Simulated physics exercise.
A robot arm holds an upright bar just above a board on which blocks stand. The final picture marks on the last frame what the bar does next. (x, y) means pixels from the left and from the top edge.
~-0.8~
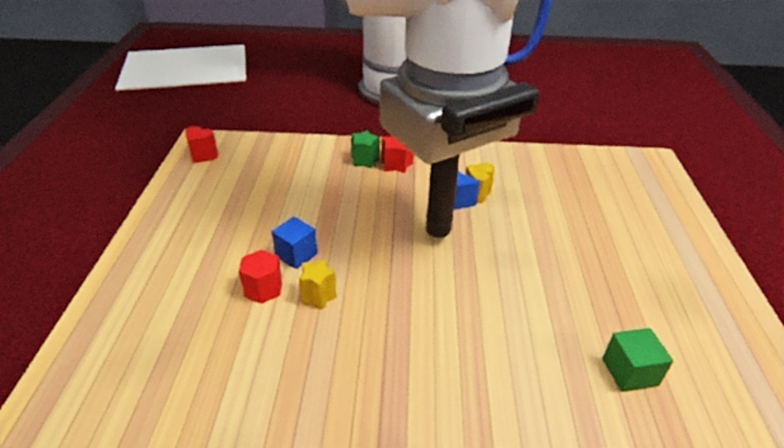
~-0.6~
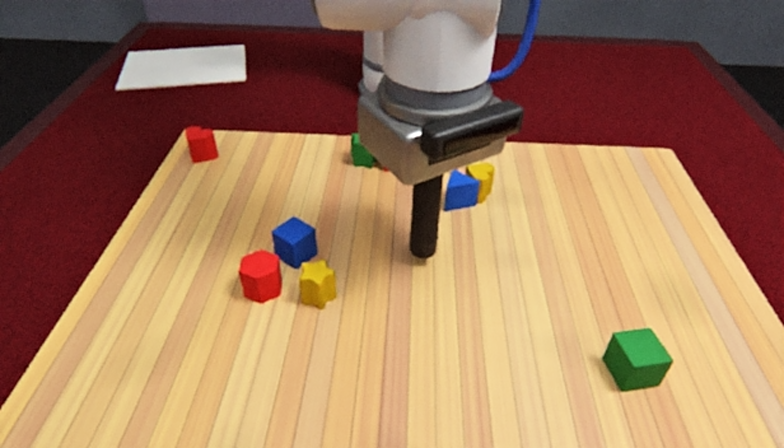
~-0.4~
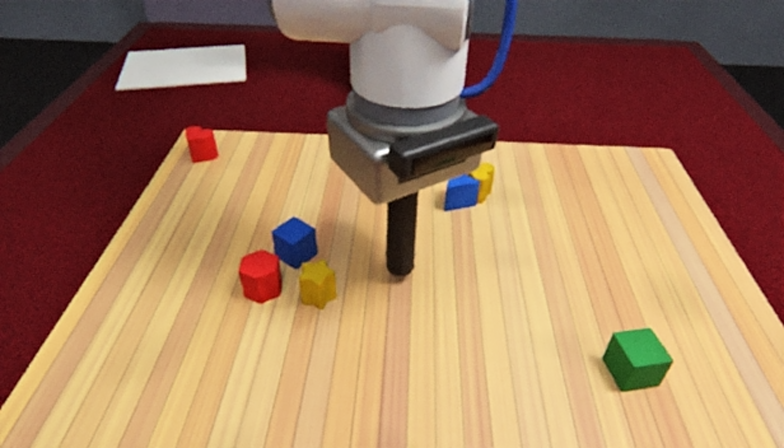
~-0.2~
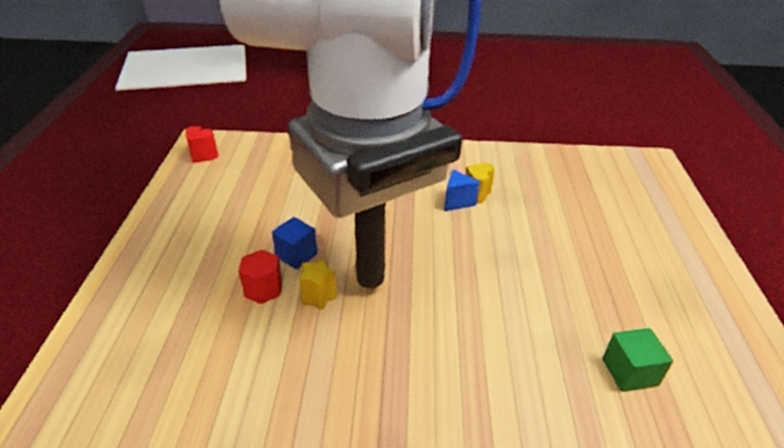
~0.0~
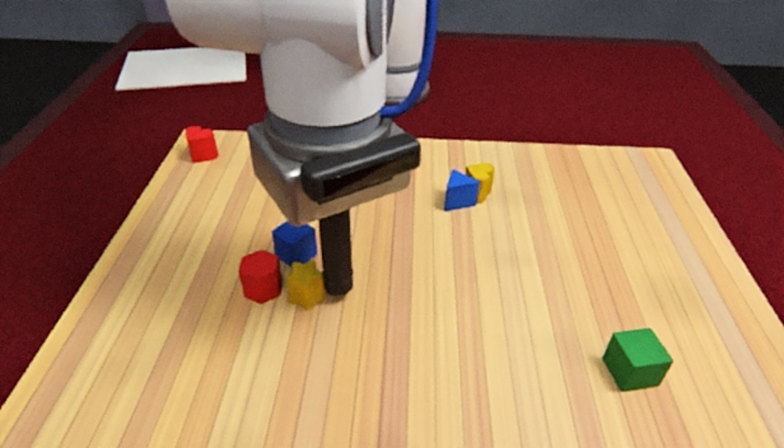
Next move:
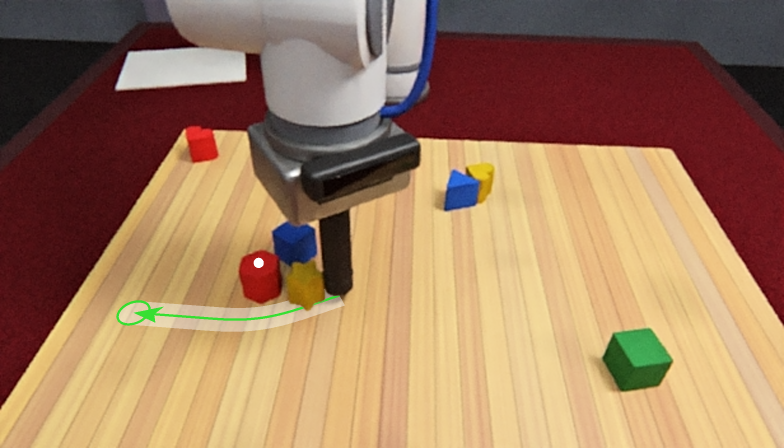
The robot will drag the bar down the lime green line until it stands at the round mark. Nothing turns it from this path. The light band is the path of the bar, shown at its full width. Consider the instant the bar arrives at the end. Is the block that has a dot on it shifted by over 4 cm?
Going by the path, no.
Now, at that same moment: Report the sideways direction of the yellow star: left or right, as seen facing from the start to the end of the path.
Slides right.
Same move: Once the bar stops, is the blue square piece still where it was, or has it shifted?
It is untouched.
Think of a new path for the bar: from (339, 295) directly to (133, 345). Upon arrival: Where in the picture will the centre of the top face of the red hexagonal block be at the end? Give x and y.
I think it will end close to (228, 253).
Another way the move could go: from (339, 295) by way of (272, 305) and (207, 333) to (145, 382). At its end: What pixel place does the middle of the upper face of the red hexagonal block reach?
The answer is (224, 257).
Path on the board, from (339, 295) by way of (273, 316) and (202, 318) to (134, 313); the dot is on the red hexagonal block.
The first path, step by step. One third of the way, bar (270, 307); red hexagonal block (240, 255), turned 35° clockwise; yellow star (245, 278), turned 65° clockwise.
Two thirds of the way, bar (198, 309); red hexagonal block (233, 251), turned 65° clockwise; yellow star (196, 267).
At the end, bar (130, 304); red hexagonal block (233, 251), turned 65° clockwise; blue square piece in place; yellow star (192, 266), turned 165° clockwise.
